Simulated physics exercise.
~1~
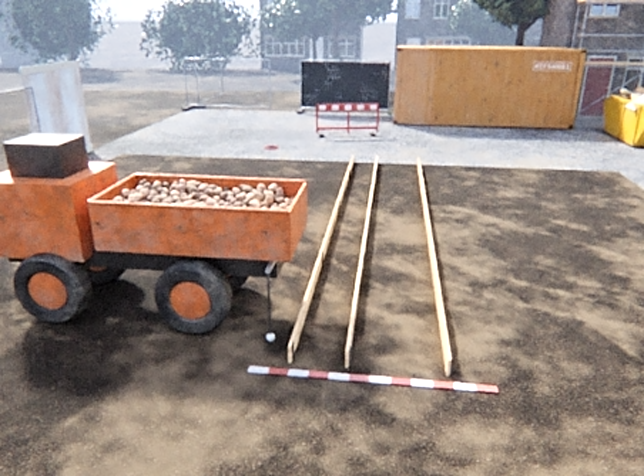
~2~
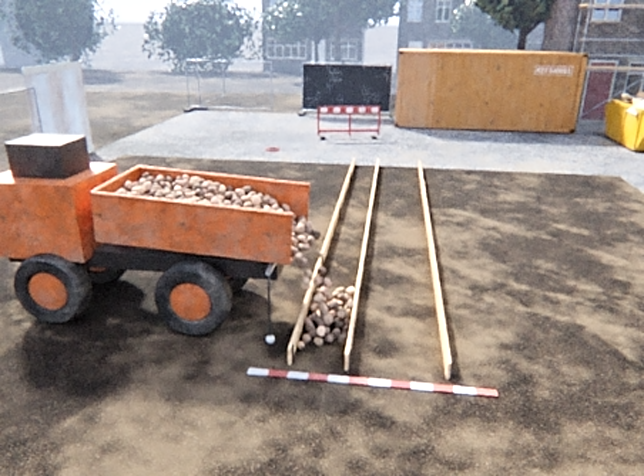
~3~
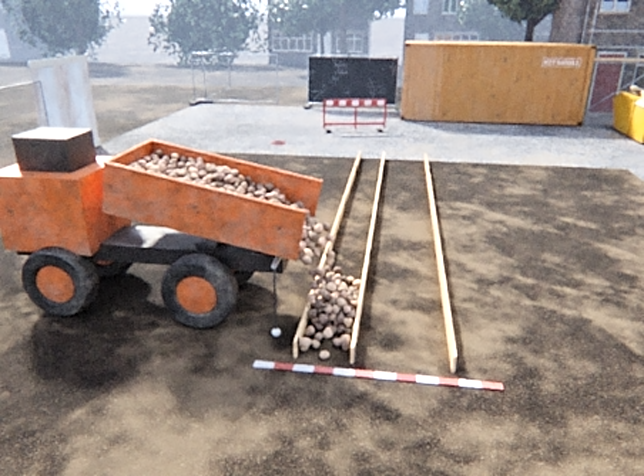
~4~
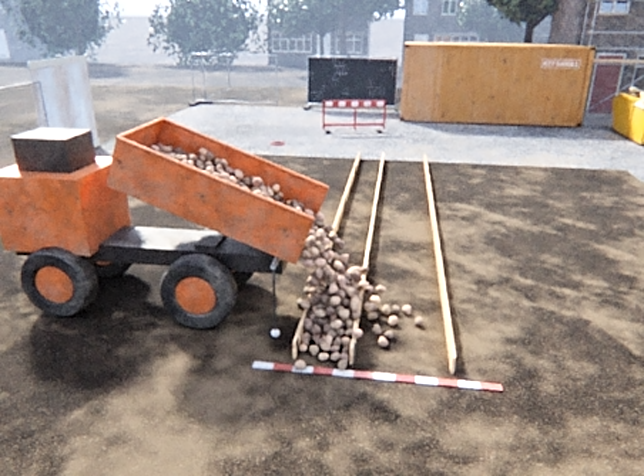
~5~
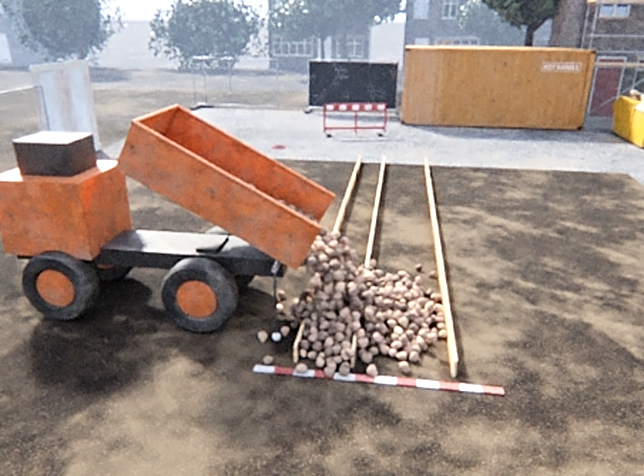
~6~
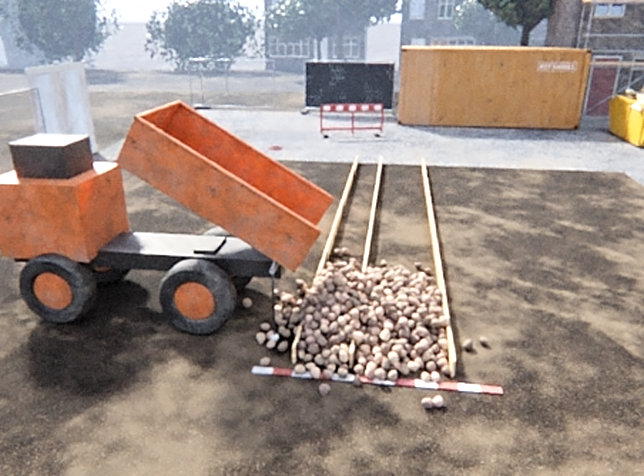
The orange skip of a tipper truck tilts up toward the right, and its load of smooth stones pours out over the wooden planks, filling the near bay and then spreading into the far one. It ends raised and empty beside the heap, with a few stones scattered around.
